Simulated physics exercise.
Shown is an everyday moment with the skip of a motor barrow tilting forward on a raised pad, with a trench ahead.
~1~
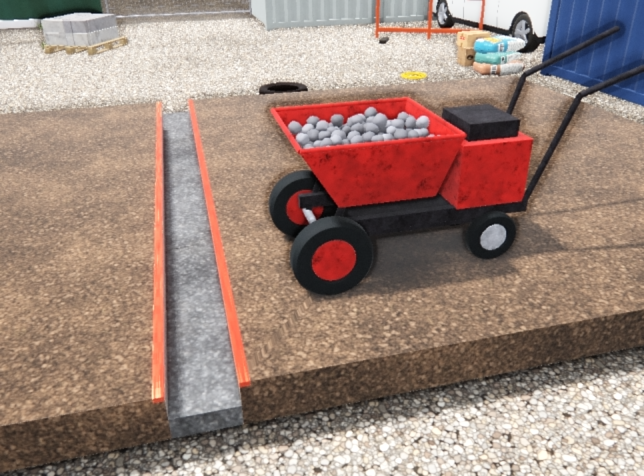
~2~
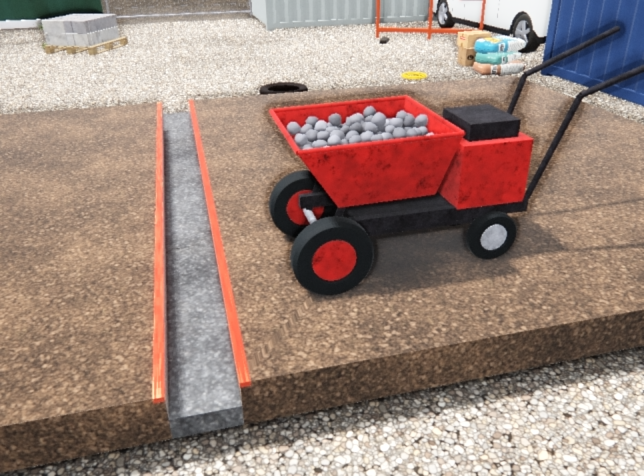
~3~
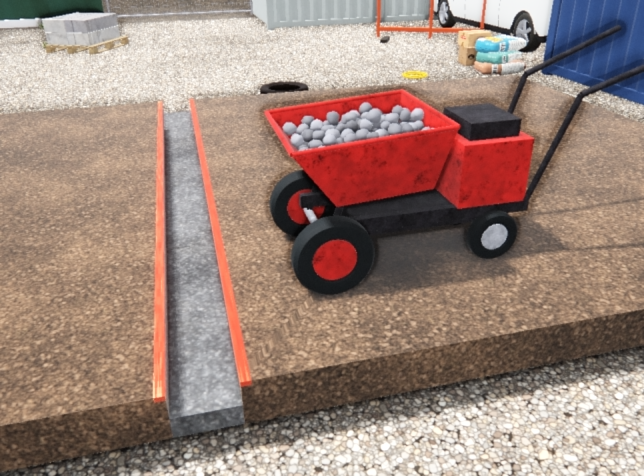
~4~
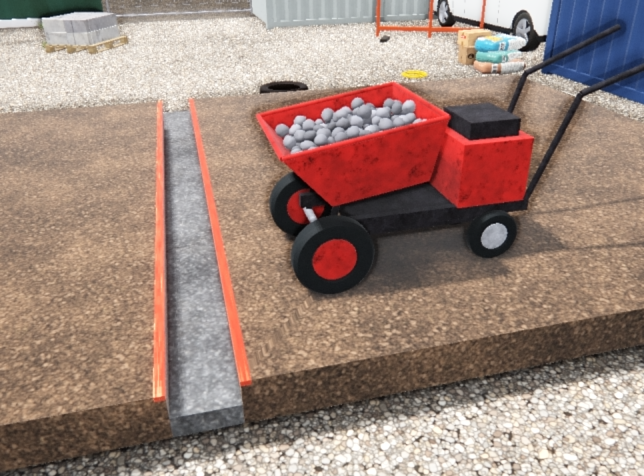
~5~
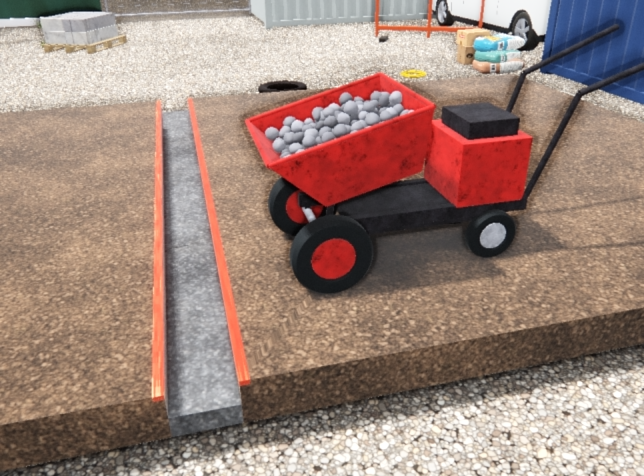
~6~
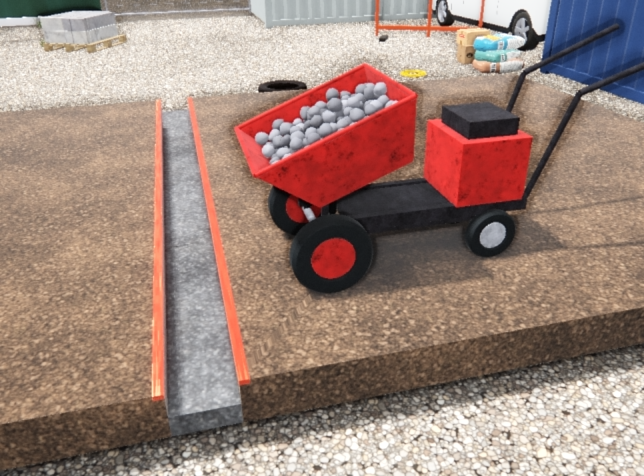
On a raised brown pad in a gravel yard, a red motor barrow's skip of grey cobbles tilting steadily forward, leftwards.
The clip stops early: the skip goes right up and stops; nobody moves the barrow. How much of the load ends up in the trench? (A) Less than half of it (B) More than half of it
More than half of it.
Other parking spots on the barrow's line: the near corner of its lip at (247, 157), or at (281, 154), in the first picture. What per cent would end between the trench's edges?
Approximately 0 per cent and 50 per cent, in that order.
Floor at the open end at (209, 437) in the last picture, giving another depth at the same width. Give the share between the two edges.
About 80 %.
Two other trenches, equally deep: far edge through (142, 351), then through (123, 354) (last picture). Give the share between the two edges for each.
Lab note: Case 1 near 80 percent, case 2 near 90 percent.
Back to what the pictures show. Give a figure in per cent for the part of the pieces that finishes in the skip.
Estimate: Near 5 %.
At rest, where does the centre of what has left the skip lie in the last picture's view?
Resting centre, last picture - approx. (178, 280).
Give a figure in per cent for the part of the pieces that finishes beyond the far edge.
Result: Close to 30 %.
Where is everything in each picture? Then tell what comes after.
The first frame shows lip of the skip near (300, 152), level; top of the load near (365, 139), round cobbles; first edge of the trench near (236, 337); far edge near (158, 350), the trench under half as wide as the skip, and shallow for its width.
The second frame shows lip of the skip near (298, 153), tipped barely; top of the load near (364, 138).
The third frame shows lip of the skip near (292, 155), tipped barely; top of the load near (376, 134).
The fourth frame shows lip of the skip near (282, 159), tipped a little; top of the load near (369, 124).
The fifth frame shows lip of the skip near (269, 166), tipped clearly; top of the load near (373, 122).
The sixth frame shows lip of the skip near (256, 175), tipped clearly; top of the load near (358, 106); first edge of the trench near (236, 335); far edge near (158, 348).
Shortly afterwards, skip tipped steeply; the whole lot in the skip.
Next, skip tipped right over; near two thirds in the skip; near a quarter in or heaped over the trench; a little beyond it; only a few falling.
Some moments later, skip tipped right over; a little in the skip; near two thirds in or heaped over the trench; near a quarter beyond it.
In the end, skip tipped right over; only a few in the skip; near two thirds in or heaped over the trench; near a third beyond it.
